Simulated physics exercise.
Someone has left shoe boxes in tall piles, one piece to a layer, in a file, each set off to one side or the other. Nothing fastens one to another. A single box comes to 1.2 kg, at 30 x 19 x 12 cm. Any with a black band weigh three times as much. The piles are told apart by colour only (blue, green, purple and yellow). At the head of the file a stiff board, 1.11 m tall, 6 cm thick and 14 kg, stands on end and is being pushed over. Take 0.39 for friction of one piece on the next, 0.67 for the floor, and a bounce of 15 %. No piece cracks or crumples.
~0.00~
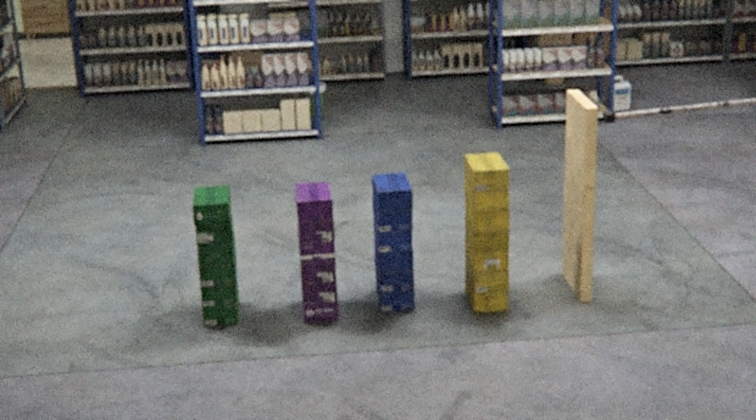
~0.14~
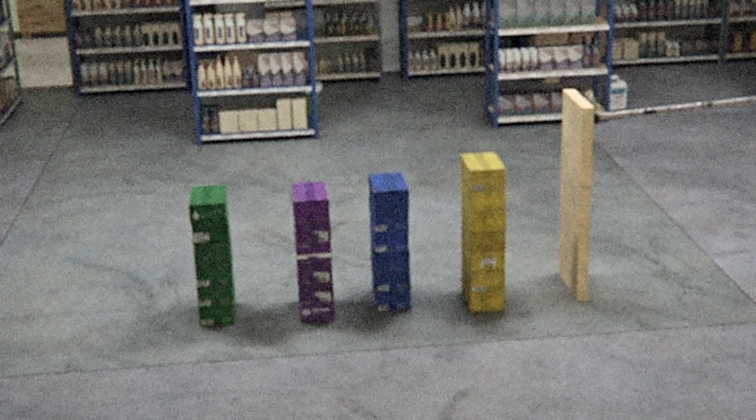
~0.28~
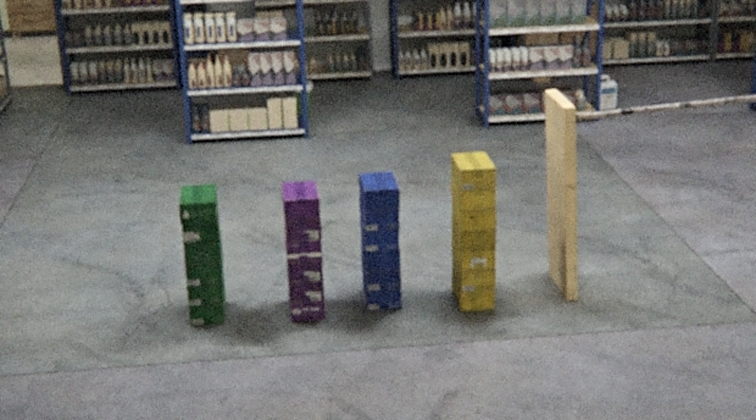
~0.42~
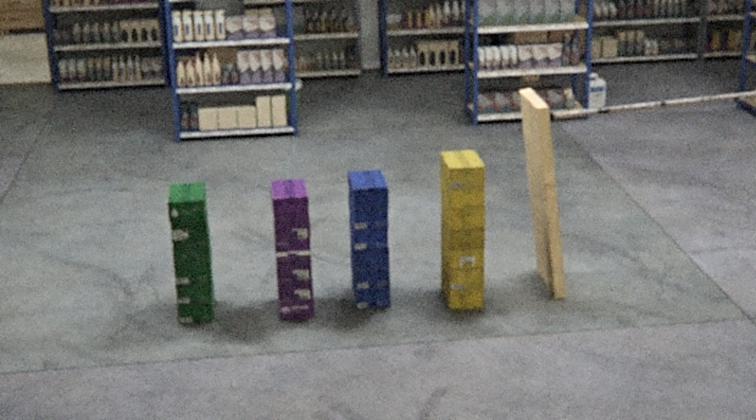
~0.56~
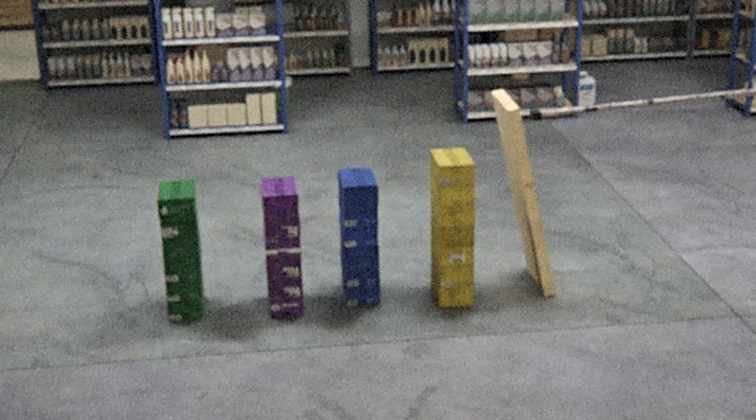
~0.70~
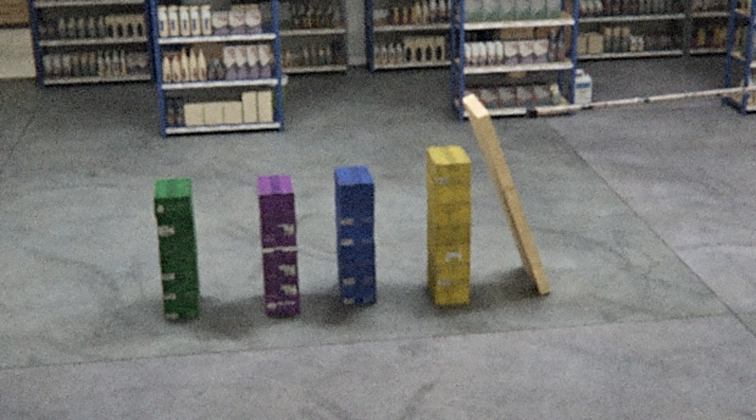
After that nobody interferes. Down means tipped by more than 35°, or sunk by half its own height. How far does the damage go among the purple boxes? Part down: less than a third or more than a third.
It comes to over a third.
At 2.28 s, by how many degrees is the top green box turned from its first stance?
Some 60°.
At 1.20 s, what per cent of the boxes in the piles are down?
25 per cent by then.
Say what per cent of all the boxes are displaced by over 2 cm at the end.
It is 95 per cent.
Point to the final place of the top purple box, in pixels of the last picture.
Near (109, 269).
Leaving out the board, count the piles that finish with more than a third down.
4 of them.
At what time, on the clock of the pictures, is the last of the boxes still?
Around 3.5 s.
After 1.20 s, board 53° from upright; none of the 6 purple boxes down (6 of 25 in all colours); top purple box unmoved; top yellow box 15° from how it stood, 9 cm lower.
After 1.66 s, board 68° from upright; none of the 6 purple boxes down (13 of 25 in all colours); top purple box 24° from how it stood, 51 mm lower; top yellow box 30° from how it stood, 16 cm lower.
After 2.28 s, board 70° from upright; 6 of the 6 purple boxes down (24 of 25 in all colours); top purple box 47° from how it stood, 34 cm lower; top yellow box on its side.
In the end (3.8 s), board 70° from upright; 6 of the 6 purple boxes down (24 of 25 in all colours); top purple box on its side; top yellow box upside down. That is 100 per cent. From the last view, middles, top purple box near (109, 269), top yellow box near (224, 335).
